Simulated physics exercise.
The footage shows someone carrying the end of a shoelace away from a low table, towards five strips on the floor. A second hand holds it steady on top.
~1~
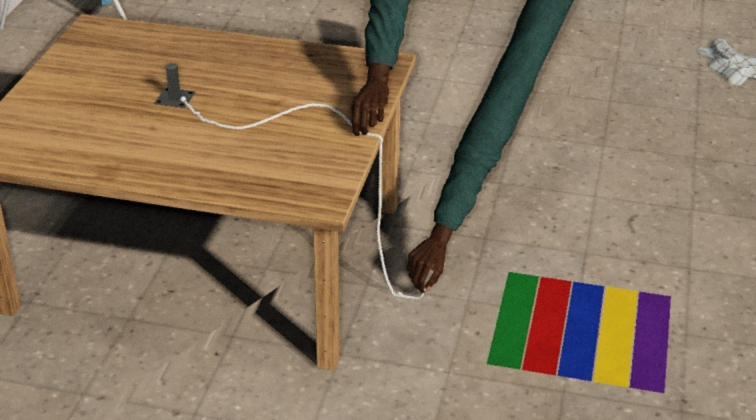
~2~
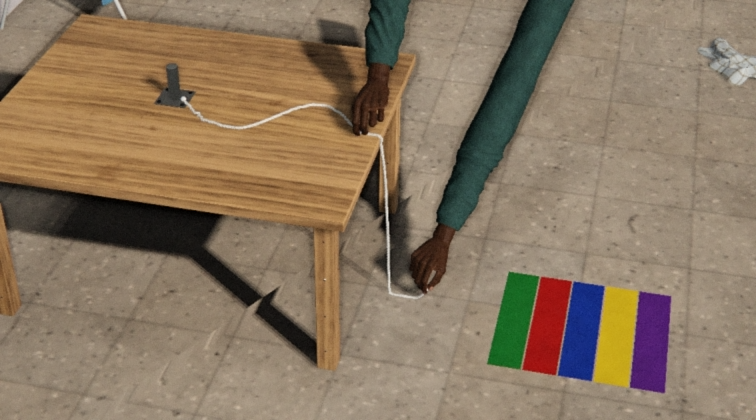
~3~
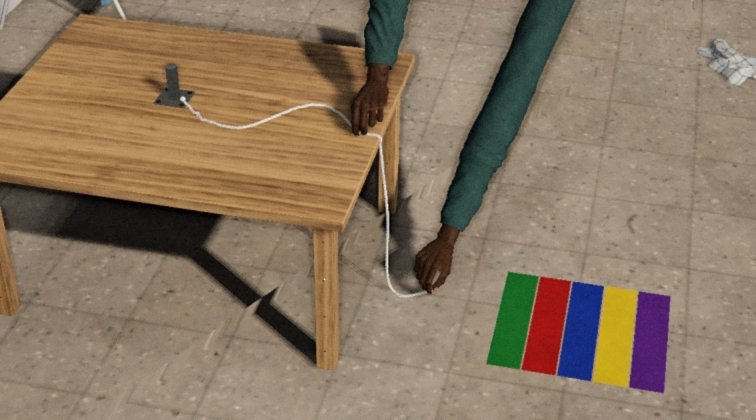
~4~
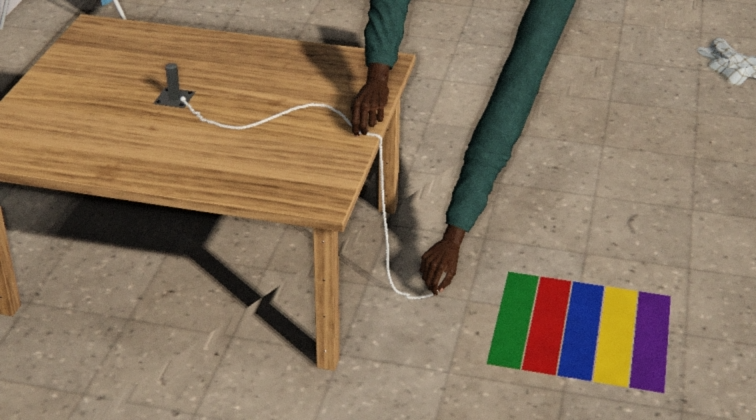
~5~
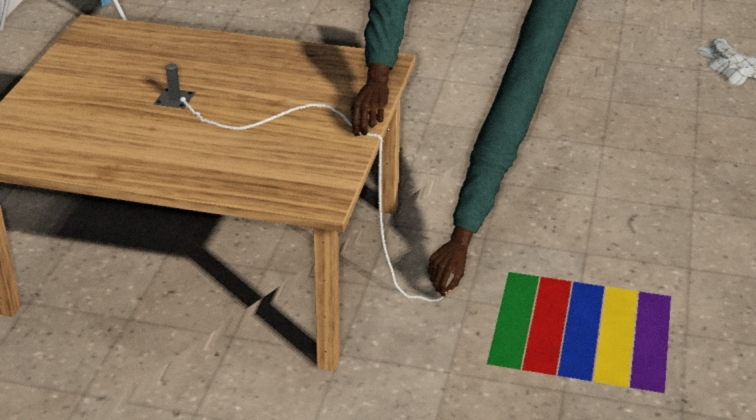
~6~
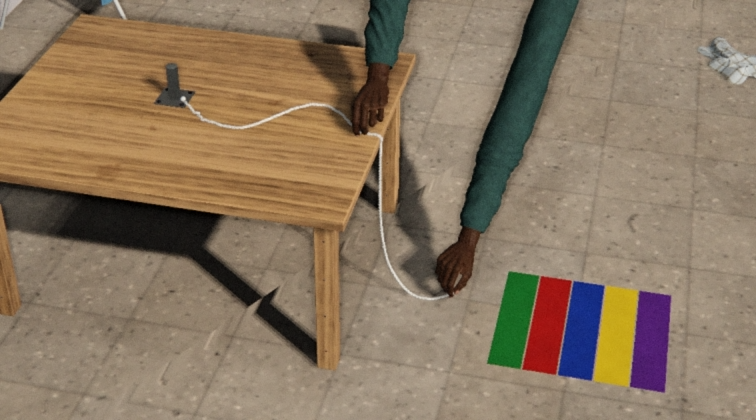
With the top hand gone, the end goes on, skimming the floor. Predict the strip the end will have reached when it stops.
I would say the yellow strip.
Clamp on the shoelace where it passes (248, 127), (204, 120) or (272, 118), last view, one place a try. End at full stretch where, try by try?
About (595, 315), (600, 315) and (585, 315).
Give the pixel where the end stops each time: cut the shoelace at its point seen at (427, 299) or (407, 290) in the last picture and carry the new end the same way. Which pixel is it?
Roughly at (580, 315) the first time and at (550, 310) the second.
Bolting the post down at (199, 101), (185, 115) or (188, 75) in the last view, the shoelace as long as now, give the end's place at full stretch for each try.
Around (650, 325), then (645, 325), then (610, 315).
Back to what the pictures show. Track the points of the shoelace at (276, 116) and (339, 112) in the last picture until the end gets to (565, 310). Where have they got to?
Around (302, 126) and around (378, 132).
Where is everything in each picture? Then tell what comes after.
End (425, 289); green (507, 349); red (542, 355); blue (577, 360); yellow (613, 366); purple (649, 372), in the first frame.
End (427, 289); shoelace through (199, 116) (265, 121) (333, 109) (382, 148) (387, 213) (389, 277), in the second frame.
End (432, 290), in the third frame.
End (438, 291); shoelace through (198, 116) (264, 121) (332, 109) (381, 147) (384, 213) (389, 277), in the fourth frame.
End (445, 292), in the fifth frame.
End (453, 293); shoelace through (198, 116) (265, 121) (333, 109) (381, 147) (380, 213) (396, 278), in the sixth frame.
A little later, end near (565, 310); over red.
Next, end near (601, 316); over blue.
When it is tight, end near (622, 319); over yellow. It gets as far as the yellow strip.
